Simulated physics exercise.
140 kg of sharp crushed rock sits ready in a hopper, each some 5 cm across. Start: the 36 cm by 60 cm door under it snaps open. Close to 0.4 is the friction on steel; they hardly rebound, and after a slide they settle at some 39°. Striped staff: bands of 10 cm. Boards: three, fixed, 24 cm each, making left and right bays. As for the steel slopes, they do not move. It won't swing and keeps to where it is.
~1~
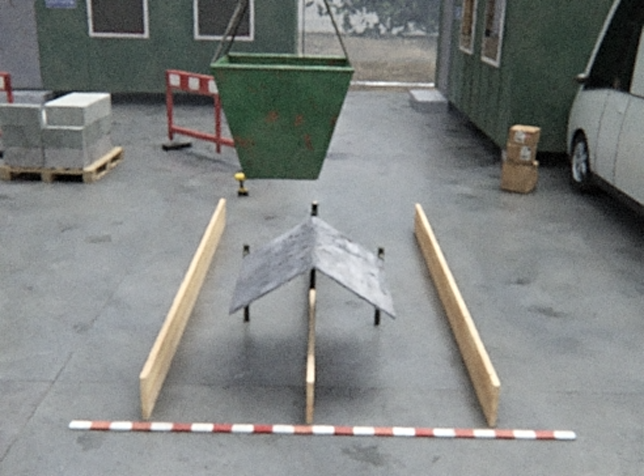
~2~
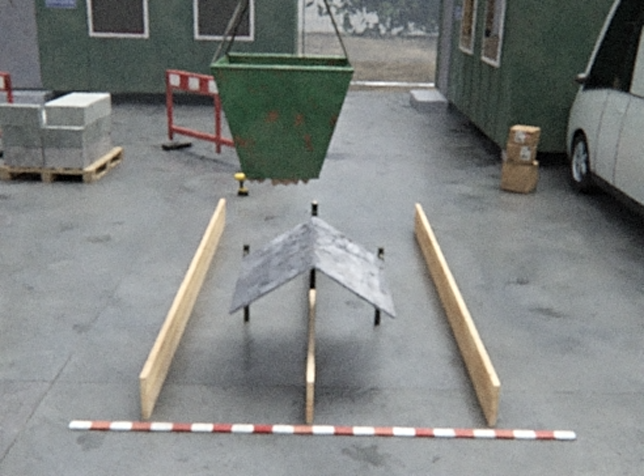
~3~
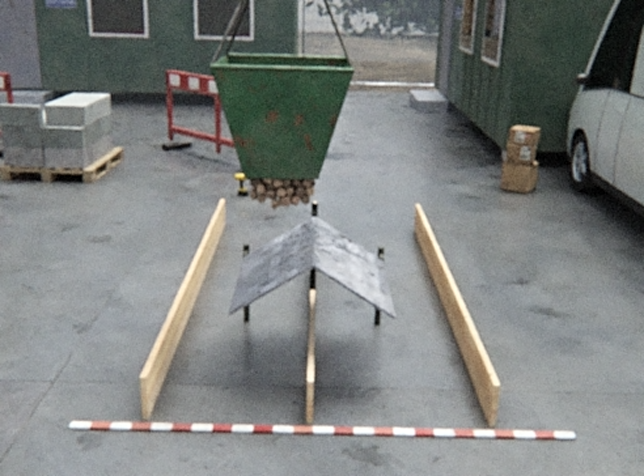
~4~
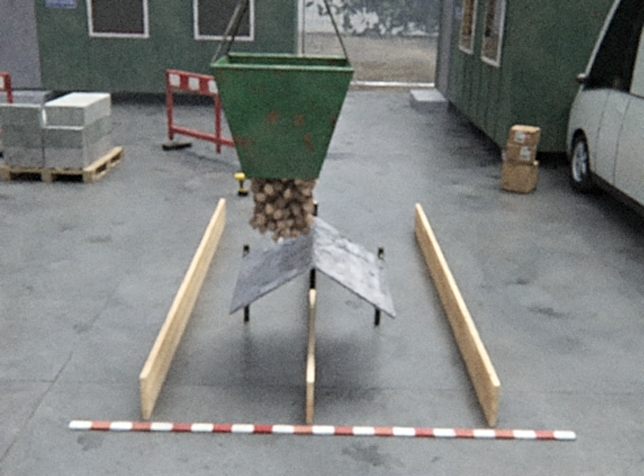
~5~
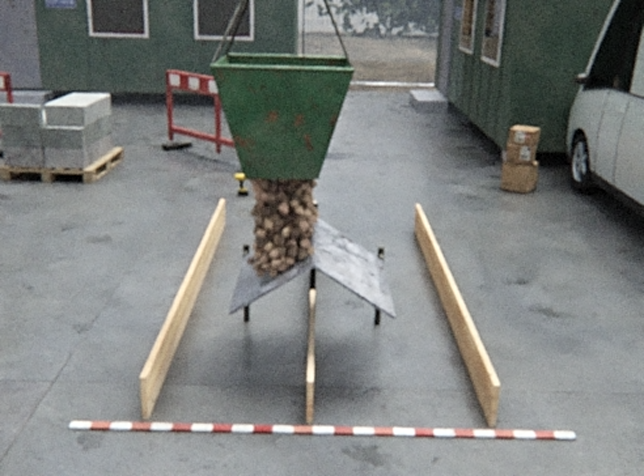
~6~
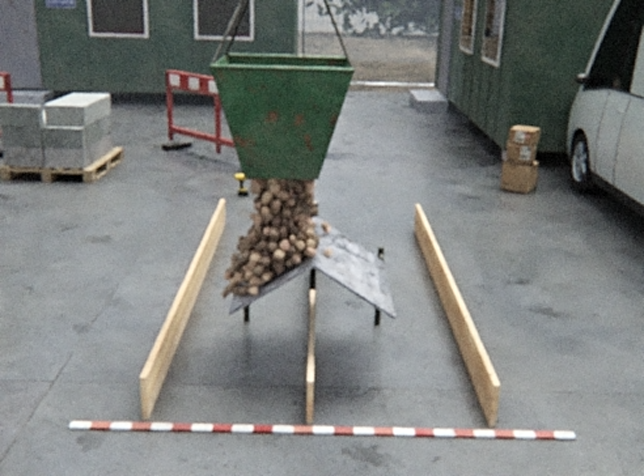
A green tapered hopper hangs still from cables above a grey, roof-shaped steel plate in a paved yard, seen from a fixed, raised viewpoint. Wooden boards stand either side and down the middle behind a red-and-white staff, with green buildings, pale blocks and a white van beyond. Brown stones emerge from the hopper's base, drop in a thickening column onto the left slope and spread down it.
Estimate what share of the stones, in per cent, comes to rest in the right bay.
Roughly 5 per cent comes to rest in the right bay.
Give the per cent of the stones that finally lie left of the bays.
Approximately 5 in a hundred, give or take.
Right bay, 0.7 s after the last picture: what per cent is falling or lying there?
About 5 per cent by then.
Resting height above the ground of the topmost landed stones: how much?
Roughly 30 centimetres.
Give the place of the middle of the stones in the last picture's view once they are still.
Centre at rest: Around (198, 351).
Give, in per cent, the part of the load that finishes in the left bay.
About 90 per cent.
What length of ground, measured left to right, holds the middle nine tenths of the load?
Around 140 centimetres.
Then, 0.3 s after the last picture, 0 % in the hopper, 46 % on the steel, 1 % falling or lying left of the bays, 53 % falling or lying in the left bay, 1 % falling or lying in the right bay; the stones farthest right are at (383, 278).
Then, 0.7 s after the last picture, 0 % in the hopper, 6 % on the steel, 4 % falling or lying left of the bays, 85 % falling or lying in the left bay, 5 % falling or lying in the right bay; the stones farthest right are at (457, 351).
Then, 1.3 s after the last picture, 0 % in the hopper, 4 % falling or lying left of the bays, 90 % falling or lying in the left bay, 5 % falling or lying in the right bay; the stones farthest right are at (464, 366).
Then, 2.2 s after the last picture, 0 % in the hopper, 4 % falling or lying left of the bays, 91 % falling or lying in the left bay, 5 % falling or lying in the right bay; the stones farthest right are at (458, 351).
Then, 4.1 s after the last picture, 0 % in the hopper, 4 % left of the bays, 91 % in the left bay, 5 % in the right bay; the stones farthest right are at (458, 351).
